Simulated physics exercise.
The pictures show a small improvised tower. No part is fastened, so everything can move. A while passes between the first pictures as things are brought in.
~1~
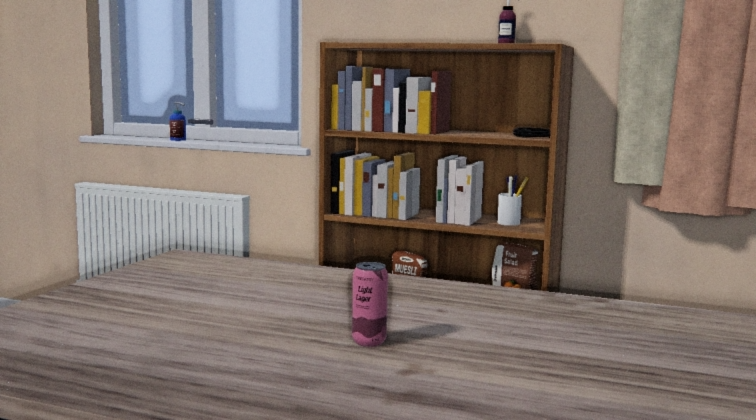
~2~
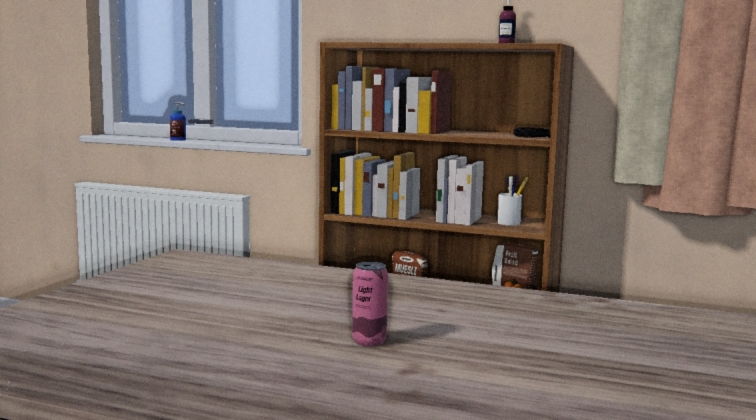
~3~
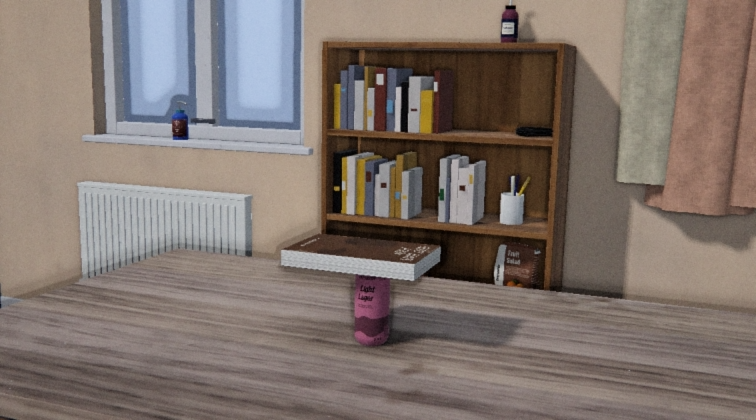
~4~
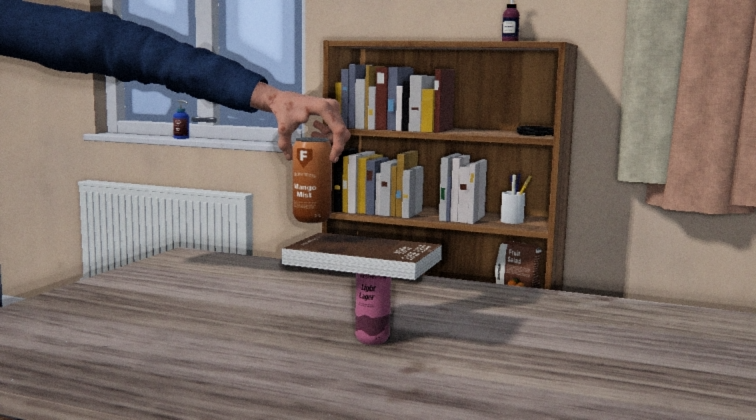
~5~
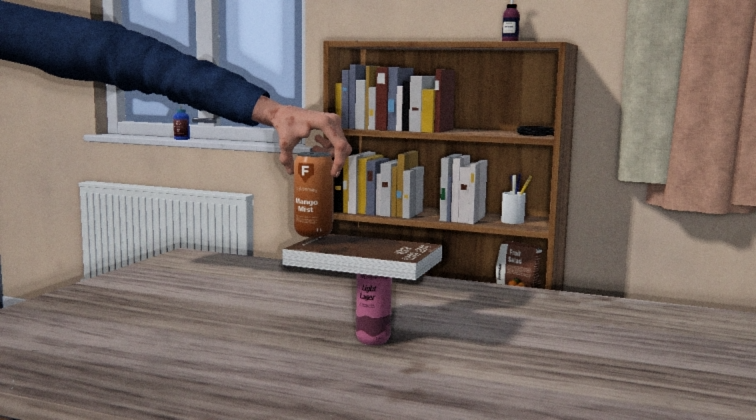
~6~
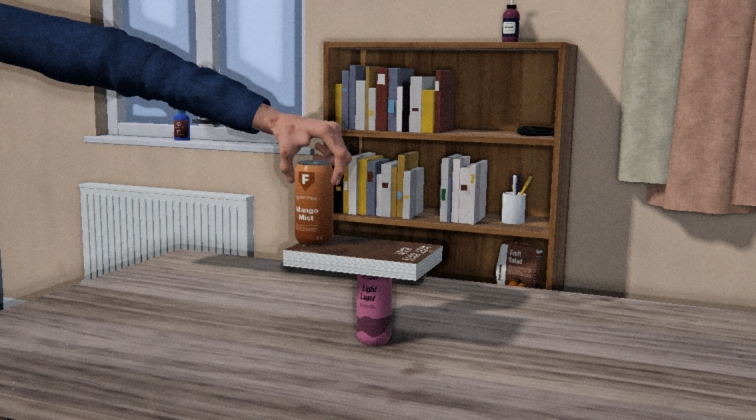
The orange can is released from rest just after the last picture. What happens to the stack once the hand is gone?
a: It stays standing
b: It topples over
Option b: It topples over.
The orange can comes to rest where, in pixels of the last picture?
Close to pixel (247, 311).
Then, 0.40 s on from there, orange can now fallen; brown book turned 39° from how it was put.
Then, 0.50 s on from there, brown book turned 69° from how it was put.
Then, 0.70 s on from there, brown book now fallen.
Then, 1.20 s on from there, things are still on the move.
In the end, fallen, orange can and brown book; pink can unmoved. At the end, from the last picture's camera, orange can near (247, 311). The stack comes apart.
